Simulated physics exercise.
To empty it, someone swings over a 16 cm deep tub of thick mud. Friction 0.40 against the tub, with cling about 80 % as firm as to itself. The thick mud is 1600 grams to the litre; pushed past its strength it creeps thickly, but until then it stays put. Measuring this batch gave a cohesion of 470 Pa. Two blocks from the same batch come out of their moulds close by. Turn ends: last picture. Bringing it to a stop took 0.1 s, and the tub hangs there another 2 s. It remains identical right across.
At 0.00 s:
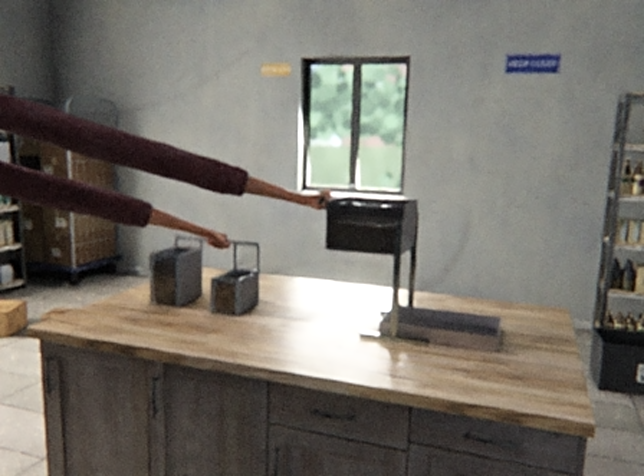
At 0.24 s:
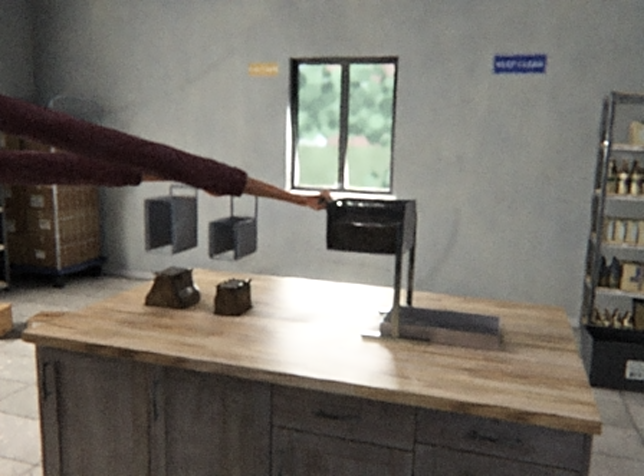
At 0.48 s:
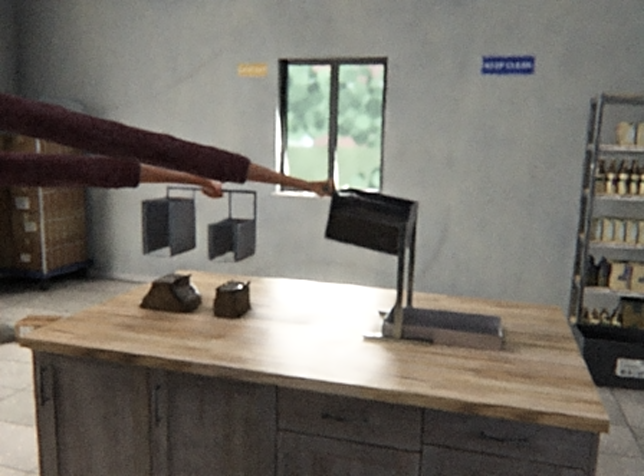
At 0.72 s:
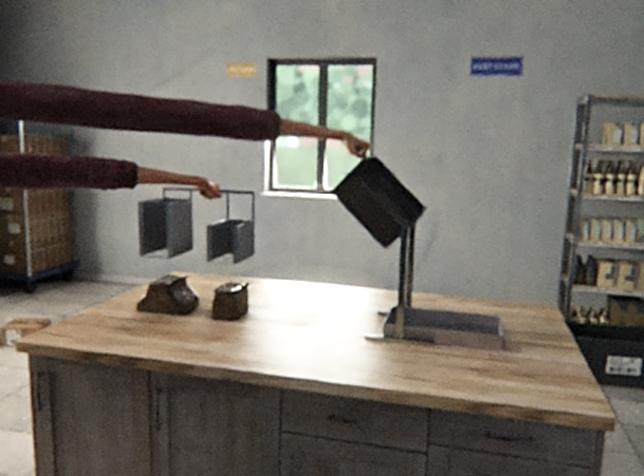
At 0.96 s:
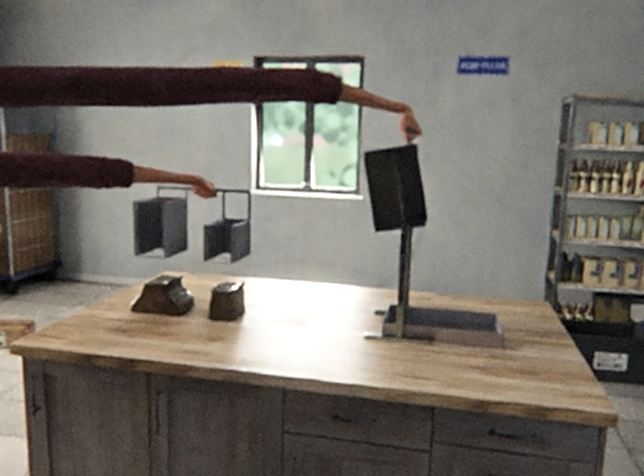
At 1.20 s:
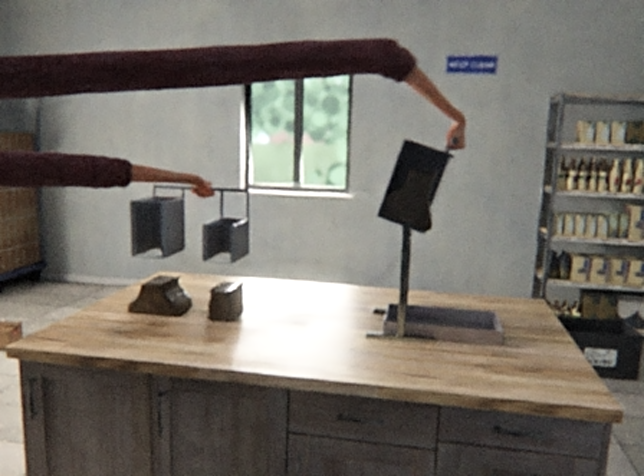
To begin with, one sleeved arm lifts two grey moulds off dark blocks of mud on a wooden counter, and the left block sags slightly while the right keeps its height. The other hand then swings the dark tub on its stand up and over to the right, past its side.
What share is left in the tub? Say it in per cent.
About 0 %.
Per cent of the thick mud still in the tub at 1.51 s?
Near 25 %.
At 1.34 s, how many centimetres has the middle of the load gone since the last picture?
Something like 10 cm, give or take.
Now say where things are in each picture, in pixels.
In the first picture, handle-side rim at (329, 202), tilt 0 degrees; top of the thick mud at (370, 225); blocks stand 18 cm, 11 cm (left to right).
In the second picture, handle-side rim at (329, 202), tilt 0 degrees; top of the thick mud at (371, 225); blocks stand 13 cm, 11 cm (left to right).
In the third picture, handle-side rim at (335, 192), tilt 10 degrees; top of the thick mud at (335, 213); blocks stand 12 cm, 11 cm (left to right).
In the fourth picture, handle-side rim at (366, 159), tilt 43 degrees; top of the thick mud at (352, 176); blocks stand 12 cm, 11 cm (left to right).
In the fifth picture, handle-side rim at (413, 147), tilt 79 degrees; top of the thick mud at (389, 152); blocks stand 12 cm, 11 cm (left to right).
In the sixth picture, handle-side rim at (453, 158), tilt 107 degrees; top of the thick mud at (412, 170); blocks stand 12 cm, 11 cm (left to right).
After 1.34 s, the tub is at 107 degrees and holds 47 %.
After 1.51 s, the tub is at 107 degrees and holds 25 %.
After 1.68 s, the tub is at 107 degrees and holds 9 %.
After 1.85 s, the tub is at 107 degrees and holds 0 %.
After 3.20 s, at the end, the tub is at 107 degrees and holds 0 %.
